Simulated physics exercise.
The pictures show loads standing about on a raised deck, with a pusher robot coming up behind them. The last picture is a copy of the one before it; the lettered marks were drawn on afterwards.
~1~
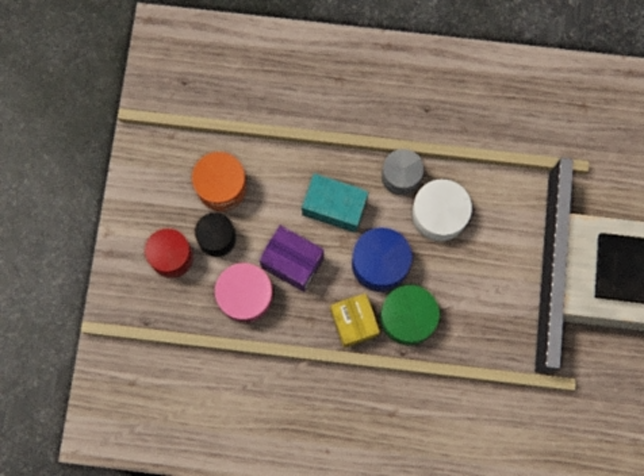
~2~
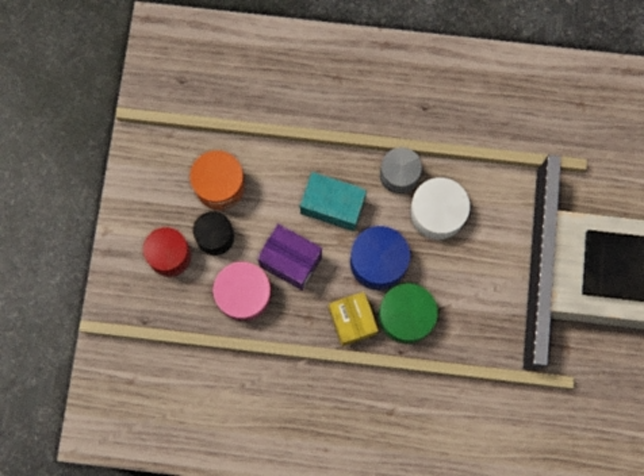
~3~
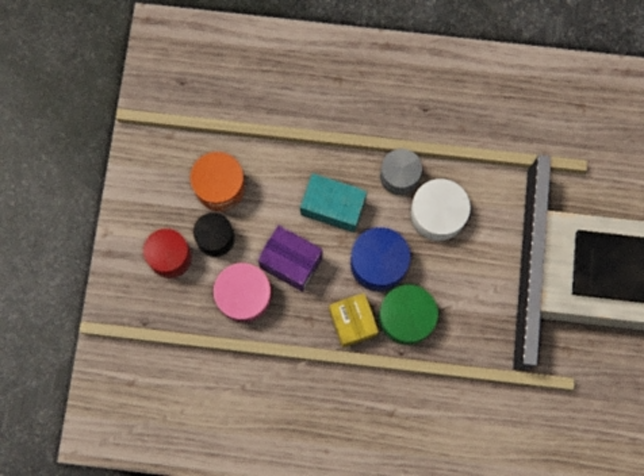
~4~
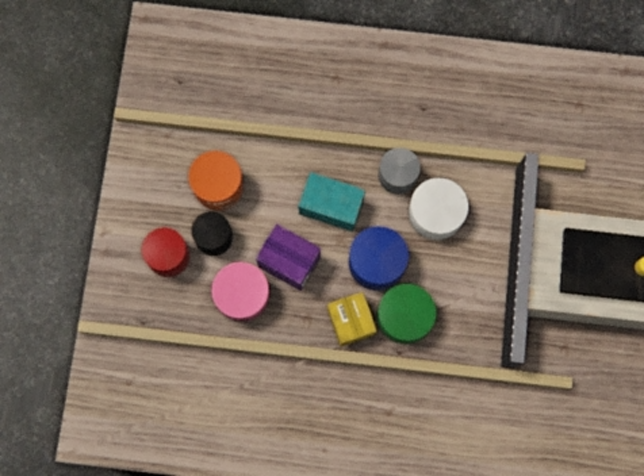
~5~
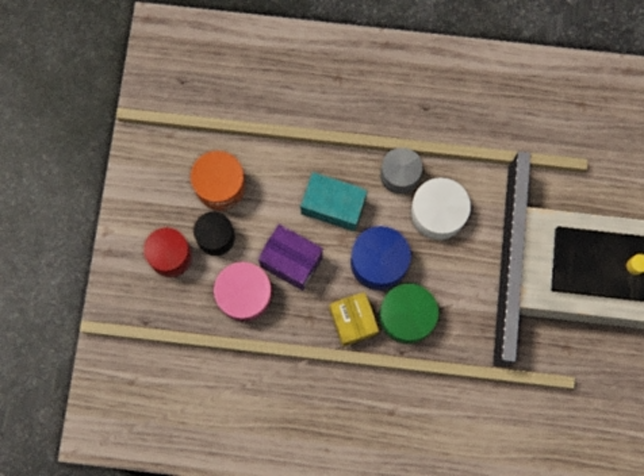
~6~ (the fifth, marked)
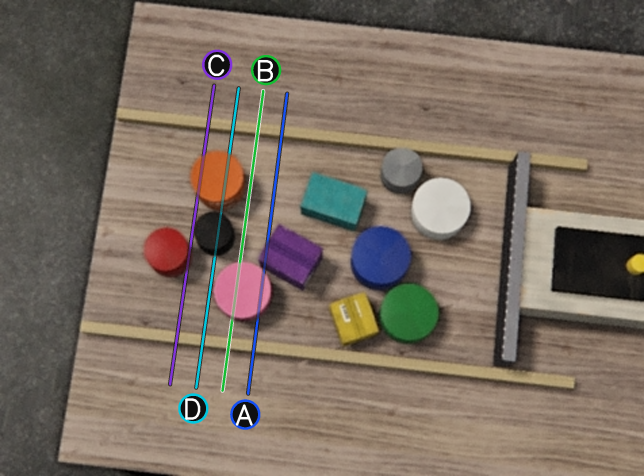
A pusher robot with a wide, dark-faced blade slides slowly left across a wooden deck, between two pale strips, toward a scattered group of colourful canisters, pails and boxes. It edges a little nearer the white and green canisters, with clear space still between them, while the loads stay put.
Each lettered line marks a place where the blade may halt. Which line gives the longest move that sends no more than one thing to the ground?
Up to line B.
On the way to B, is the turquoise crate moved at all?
Yes.
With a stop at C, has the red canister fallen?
Yes.
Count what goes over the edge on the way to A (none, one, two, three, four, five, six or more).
In all, none.
On the copy, A at (268, 239); B at (244, 236); C at (193, 230); D at (218, 233).
On B. First, robot (495, 252); grey canister (375, 164); yellow parcel (328, 323).
Then, robot (397, 241); red canister (155, 250); orange pail (182, 176).
Finally, robot (322, 232); red canister over the edge; orange pail (113, 159); one fallen.
By contrast, A is within the limit but short; C drops four; D drops three.
